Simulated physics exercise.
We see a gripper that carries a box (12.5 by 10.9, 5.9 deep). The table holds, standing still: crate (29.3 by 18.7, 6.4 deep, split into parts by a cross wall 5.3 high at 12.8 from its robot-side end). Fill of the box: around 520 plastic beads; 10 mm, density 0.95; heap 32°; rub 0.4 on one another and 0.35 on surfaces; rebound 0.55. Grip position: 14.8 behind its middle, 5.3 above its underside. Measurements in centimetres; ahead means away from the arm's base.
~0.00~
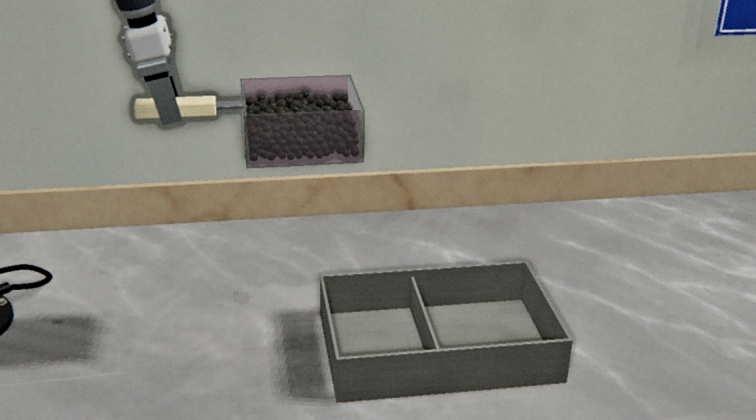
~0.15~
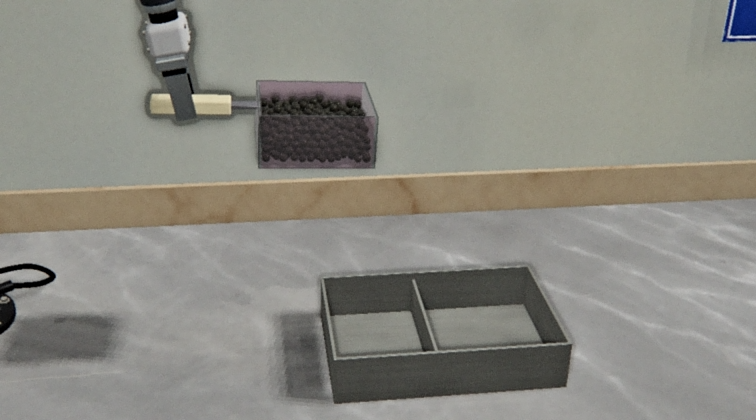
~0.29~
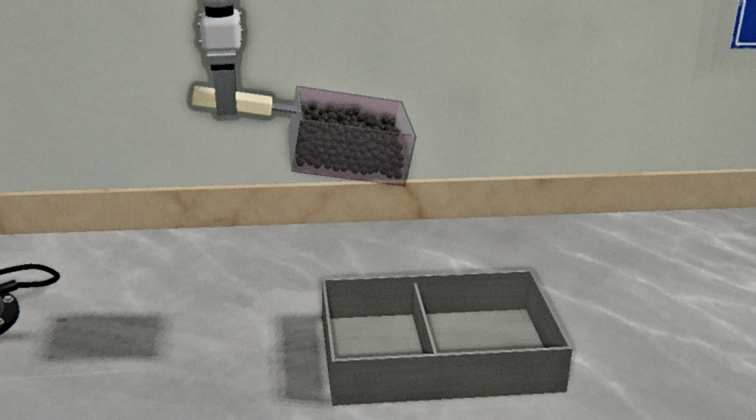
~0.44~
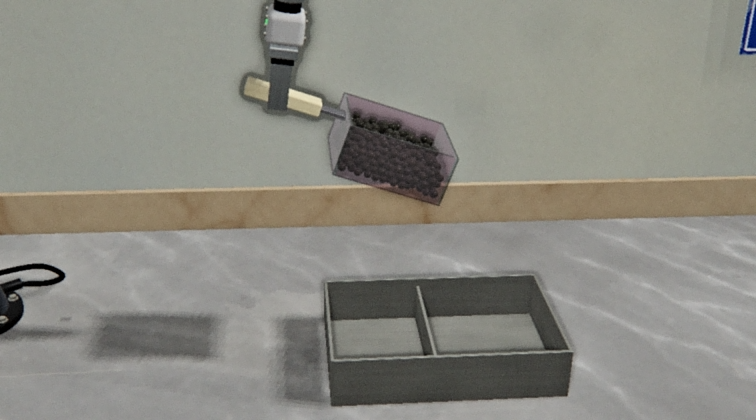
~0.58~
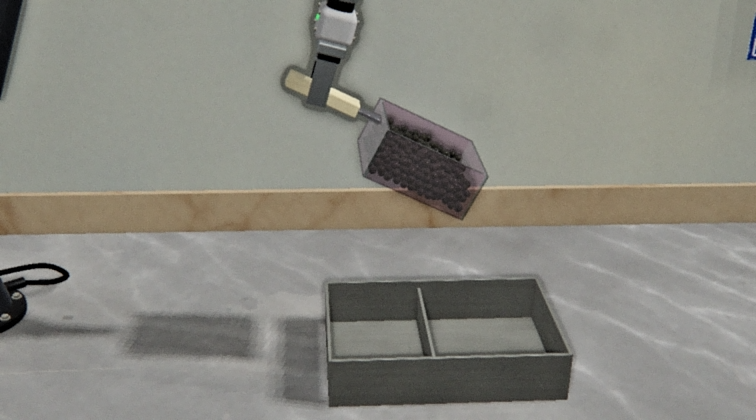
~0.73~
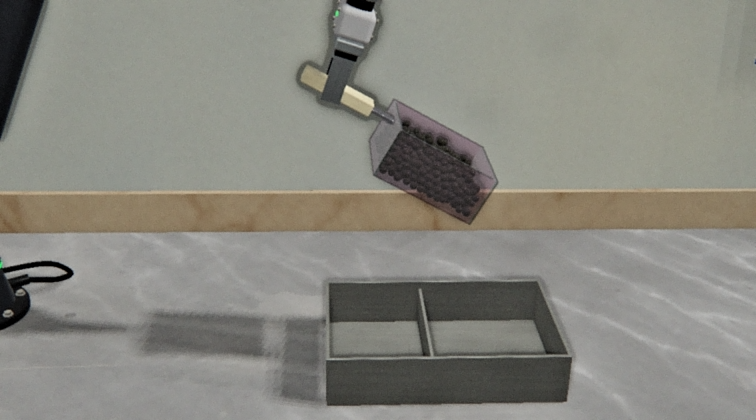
A see-through box of dark beads, held by a robotic gripper, moved to the right above a divided gray tray and gradually tilted, its right end dipping lower while the tray stayed still.
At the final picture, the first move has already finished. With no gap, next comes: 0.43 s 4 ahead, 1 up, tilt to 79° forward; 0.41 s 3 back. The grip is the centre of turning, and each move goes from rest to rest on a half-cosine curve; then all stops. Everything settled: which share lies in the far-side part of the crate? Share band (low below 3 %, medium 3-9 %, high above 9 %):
It is high, above 9 %.
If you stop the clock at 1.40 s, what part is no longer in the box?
Around 25 % is out.
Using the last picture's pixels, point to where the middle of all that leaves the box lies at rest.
Approximately (411, 357) in pixels.
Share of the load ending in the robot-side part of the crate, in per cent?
Near 25 in a hundred.
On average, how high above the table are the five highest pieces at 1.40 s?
Those pieces are near 28 cm up.
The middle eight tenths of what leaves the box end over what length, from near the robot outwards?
It spans some 22 centimetres.
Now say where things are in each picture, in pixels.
In the first frame, box floor at (301, 141), level; upper third of the load around (299, 116), from x 250 to 355, top at y 95; 525 in the box.
In the second frame, box floor at (313, 145), tilted 3° forward; upper third of the load around (309, 119), from x 265 to 365, top at y 100.
In the third frame, box floor at (345, 156), tilted 10° forward; upper third of the load around (331, 130), from x 295 to 400, top at y 110.
In the fourth frame, box floor at (383, 168), tilted 19° forward; upper third of the load around (367, 140), from x 335 to 440, top at y 115.
In the fifth frame, box floor at (410, 177), tilted 26° forward; upper third of the load around (394, 147), from x 365 to 465, top at y 120.
In the sixth frame, box floor at (419, 179), tilted 29° forward; upper third of the load around (404, 149), from x 380 to 475, top at y 120; 525 in the box.
After 1.07 s, tilted 73° forward, highest piece 29 above the table; 524 in the box, 1 in flight or on a rim.
After 1.40 s, tilted 79° forward, highest piece 29 above the table; 391 in the box, 58 in the far-side part, 40 in the robot-side part, 36 in flight or on a rim.
After 1.77 s, tilted 79° forward, highest piece 29 above the table; 326 in the box, 114 in the robot-side part, 78 in the far-side part, 7 in flight or on a rim.
After 2.82 s, tilted 79° forward, highest piece 29 above the table; 318 in the box, 128 in the robot-side part, 79 in the far-side part.
At rest, 318 in the box, 128 in the robot-side part, 79 in the far-side part. That is 15 % in the far-side part of the crate.
